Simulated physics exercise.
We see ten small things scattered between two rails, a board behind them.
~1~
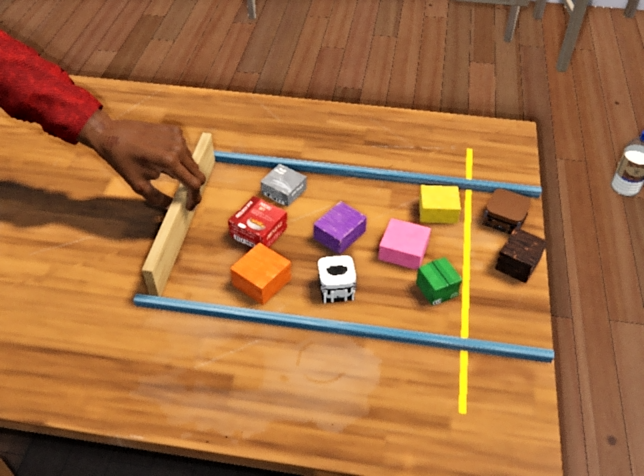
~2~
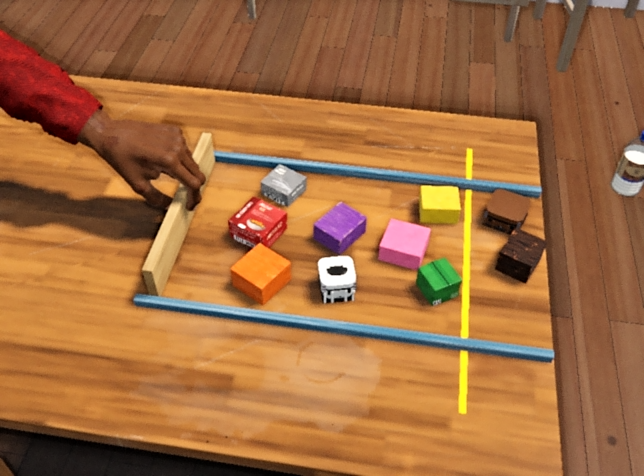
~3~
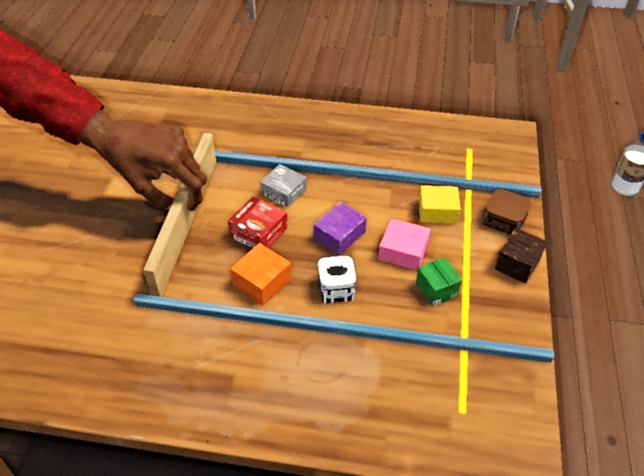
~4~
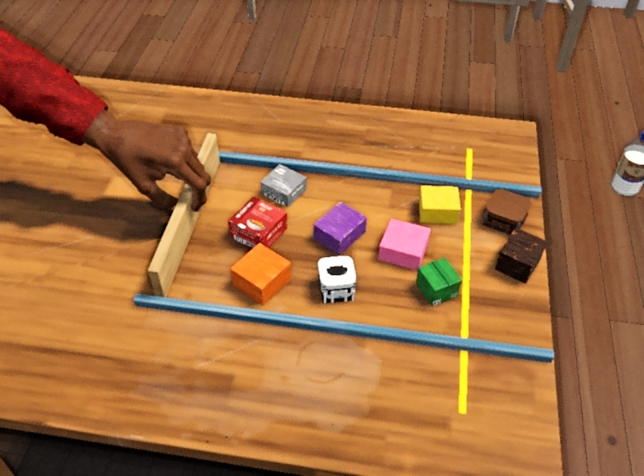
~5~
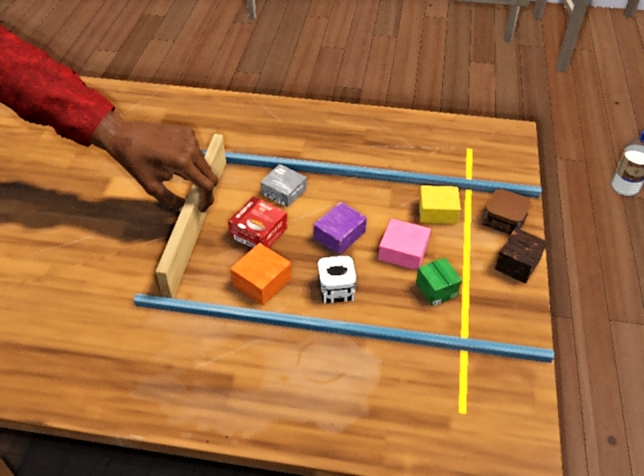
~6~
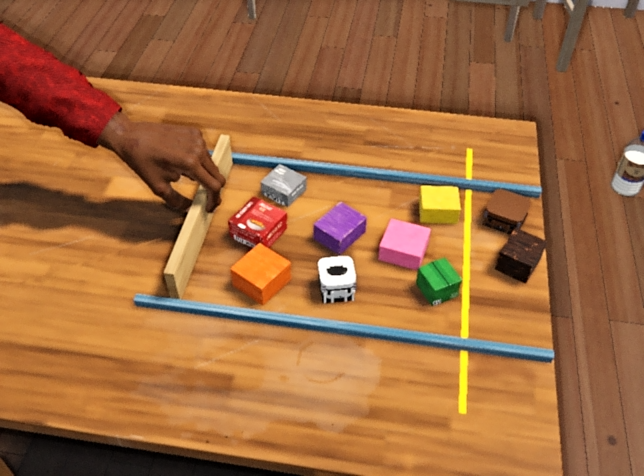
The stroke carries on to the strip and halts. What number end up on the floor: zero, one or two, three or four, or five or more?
Outcome: The number that fall off is three or four.
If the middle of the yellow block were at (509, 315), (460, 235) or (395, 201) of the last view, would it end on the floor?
In that order, it comes down; falls; is kept.
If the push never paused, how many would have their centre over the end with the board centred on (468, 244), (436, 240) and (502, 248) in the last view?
Place by place, 4, 1 and 7.
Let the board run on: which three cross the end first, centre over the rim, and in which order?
They are the black block, the pink block, the brown case.
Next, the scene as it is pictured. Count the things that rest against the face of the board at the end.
3 of them.
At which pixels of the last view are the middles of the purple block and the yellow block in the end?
About (531, 249), and the other about (524, 216).
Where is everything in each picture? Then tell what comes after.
The first picture shows black block (521, 255); brown case (507, 212); green box (439, 282); board (183, 210); tape (467, 259).
The second picture shows brown case (507, 212); purple block (340, 228).
The third picture shows green box (439, 282); board (184, 210).
The fourth picture shows black block (521, 255); pink block (404, 244).
The fifth picture shows brown case (507, 212); orange block (261, 274).
The sixth picture shows black block (521, 255); brown case (507, 212); green box (439, 282); board (202, 212); tape (467, 259).
Soon after, none off yet; black block at rest near (521, 255); brown case at rest near (507, 212); green box at rest near (439, 282).
By the end, the number that fall off is three or four; fallen, pink block, green box, brown case and black block.
